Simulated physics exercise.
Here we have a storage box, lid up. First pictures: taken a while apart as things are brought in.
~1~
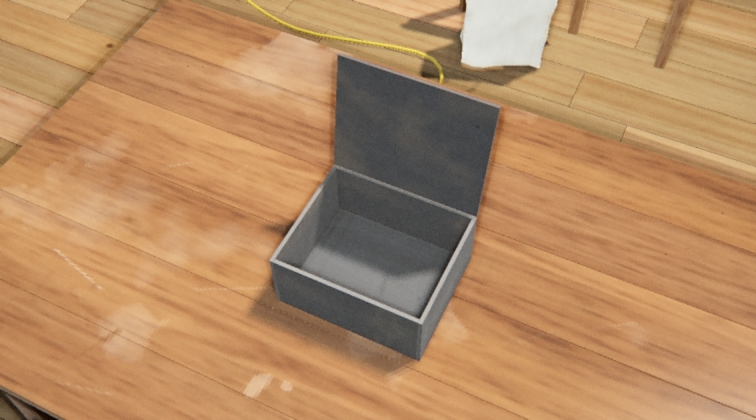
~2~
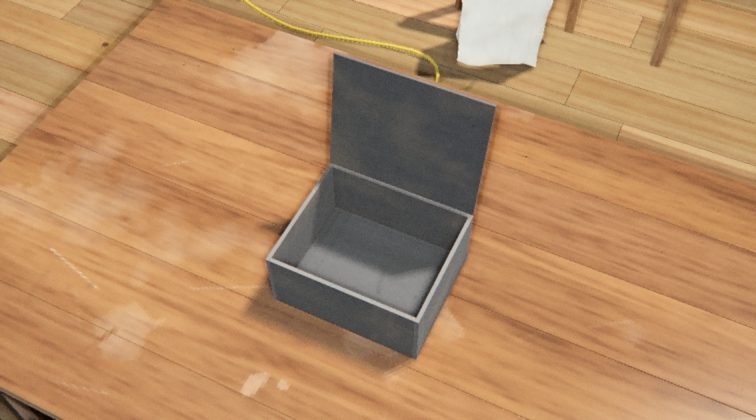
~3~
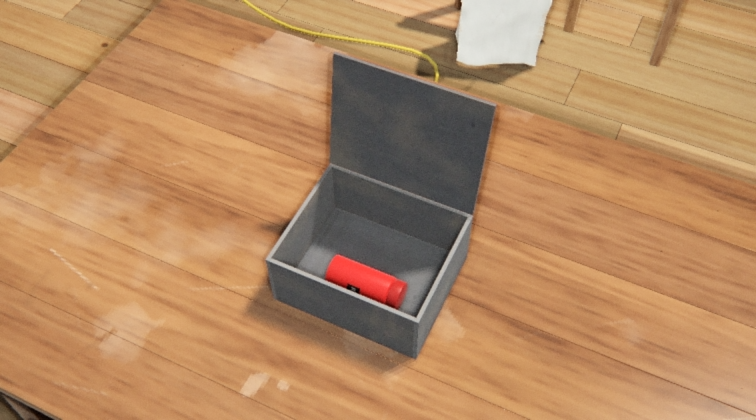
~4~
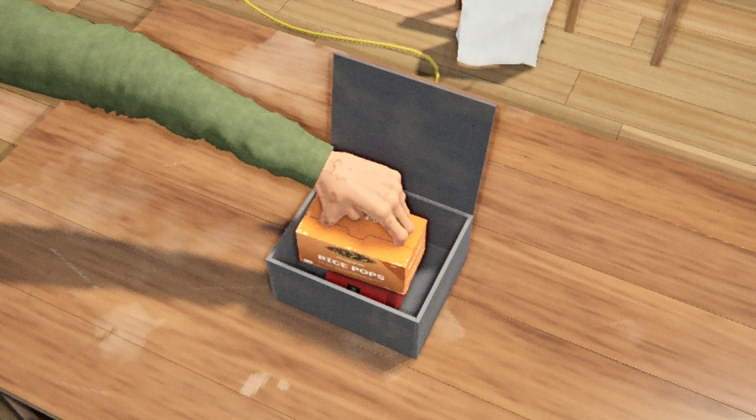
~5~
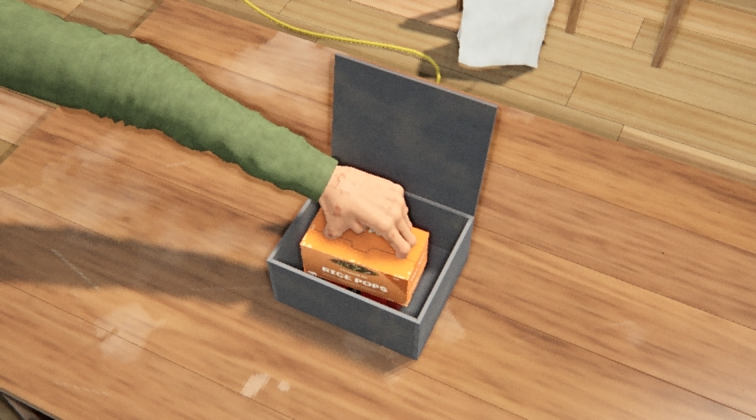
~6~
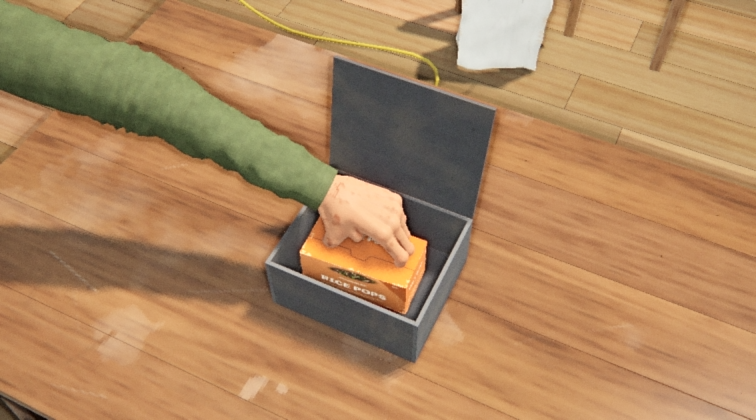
An arm in a green sleeve reaches in from the left over a wooden tabletop, seen from above at an angle, with a yellow cord and white cloth beyond. An open grey box stands in the middle, empty at first, then holding a red shaker lying near its front. The hand lowers an orange carton into the box over the shaker and keeps hold, while the view barely shifts.
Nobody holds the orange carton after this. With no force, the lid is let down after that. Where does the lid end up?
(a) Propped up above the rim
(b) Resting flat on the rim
Answer: B.
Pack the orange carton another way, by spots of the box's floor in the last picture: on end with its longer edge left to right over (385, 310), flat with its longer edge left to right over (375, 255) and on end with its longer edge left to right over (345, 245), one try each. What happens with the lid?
Lid, in order: Held open, fully down, held open.
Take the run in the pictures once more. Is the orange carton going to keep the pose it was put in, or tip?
By the end it has leaned over.
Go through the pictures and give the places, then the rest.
In the first frame, the last thing is not in view yet.
In the second frame, the last thing is not in view yet.
In the third frame, the last thing is not in view yet; red shaker (367, 283).
In the fourth frame, on its way; orange carton (362, 241).
In the fifth frame, on its way; orange carton (365, 253).
In the sixth frame, put in, still held; orange carton (364, 261).
Then, 0.50 s on from there, orange carton on its side near (384, 236); red shaker shifted a little.
Then, 1.30 s on from there, lid 83° above the rim; orange carton on its side near (384, 239); red shaker shifted about its own width.
Then, 1.70 s on from there, lid 46° above the rim; orange carton on its side near (384, 239); red shaker shifted about its own width.
Then, 1.90 s on from there, lid 16° above the rim; orange carton on its side near (384, 239); red shaker shifted about its own width.
In the end, lid shut; toppled in the box, orange carton; red shaker unmoved. At the end, from the last picture's camera, orange carton near (384, 239).
